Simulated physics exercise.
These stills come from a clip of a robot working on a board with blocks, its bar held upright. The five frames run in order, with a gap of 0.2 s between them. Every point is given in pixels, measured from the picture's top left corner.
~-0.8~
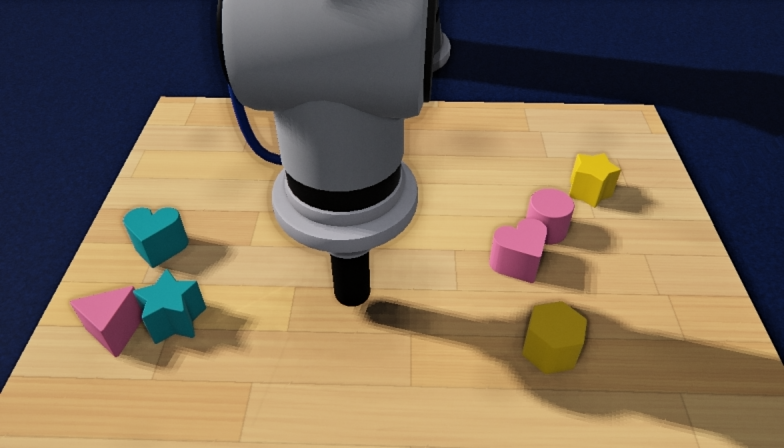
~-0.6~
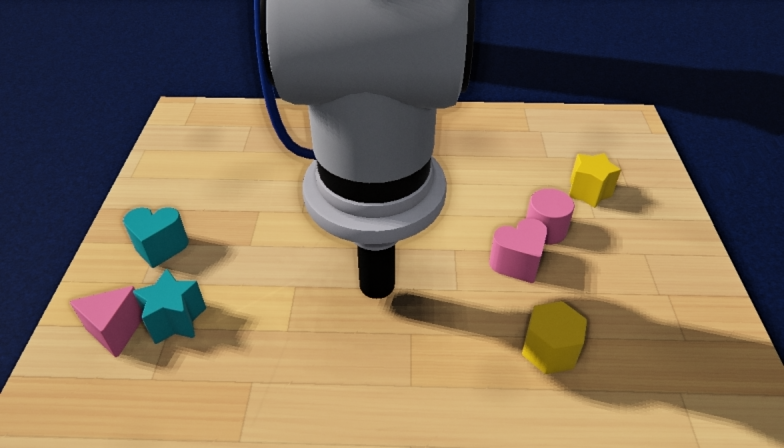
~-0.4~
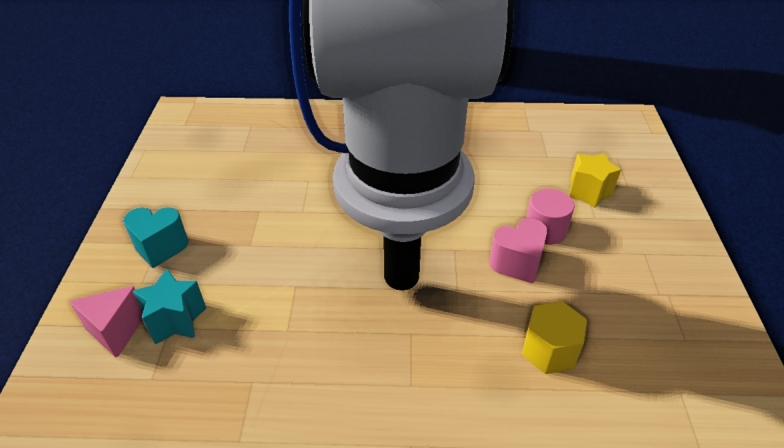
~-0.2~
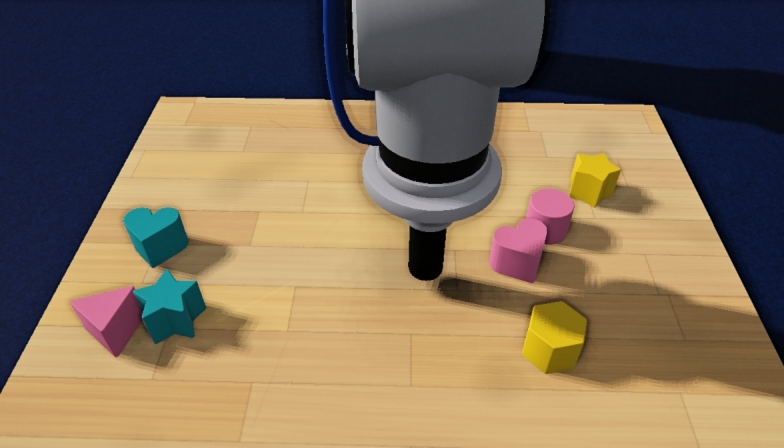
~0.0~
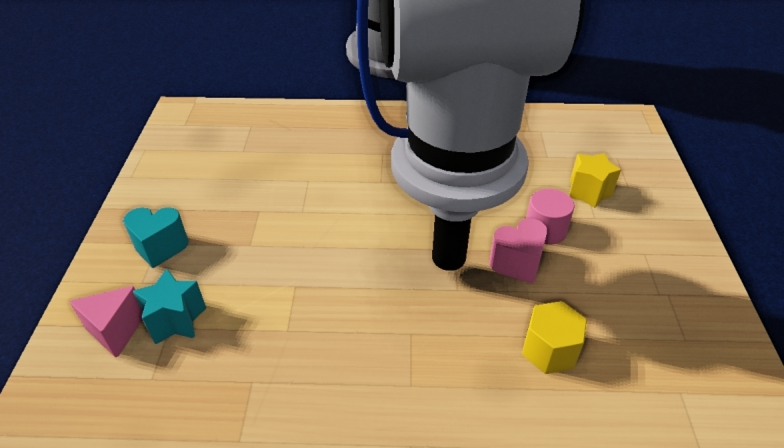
On a wooden board scattered with pink, teal and yellow blocks, a robot arm moved its black bar steadily to the right and slightly back, nearing the pink heart-shaped block, while every block stayed still.
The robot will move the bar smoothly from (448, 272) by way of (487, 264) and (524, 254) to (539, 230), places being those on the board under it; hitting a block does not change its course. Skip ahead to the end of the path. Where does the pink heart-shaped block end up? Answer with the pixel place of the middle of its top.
I'd expect the centre of its top face to be at (586, 231).
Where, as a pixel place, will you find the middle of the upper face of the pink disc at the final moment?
It sits at (565, 184).
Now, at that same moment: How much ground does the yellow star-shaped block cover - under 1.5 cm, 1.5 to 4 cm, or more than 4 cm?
Less than 1.5 cm.
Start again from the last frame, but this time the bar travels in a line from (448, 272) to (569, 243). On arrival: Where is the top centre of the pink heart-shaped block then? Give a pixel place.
Pixel (614, 238).
What follows on the original path. One third of the way, bar (491, 252); pink heart-shaped block (540, 235).
Two thirds of the way, bar (528, 242); pink heart-shaped block (578, 234), turned 30° clockwise.
At the end, bar (542, 218); pink heart-shaped block (586, 231), turned 50° clockwise; pink disc (565, 184); yellow star-shaped block in place.
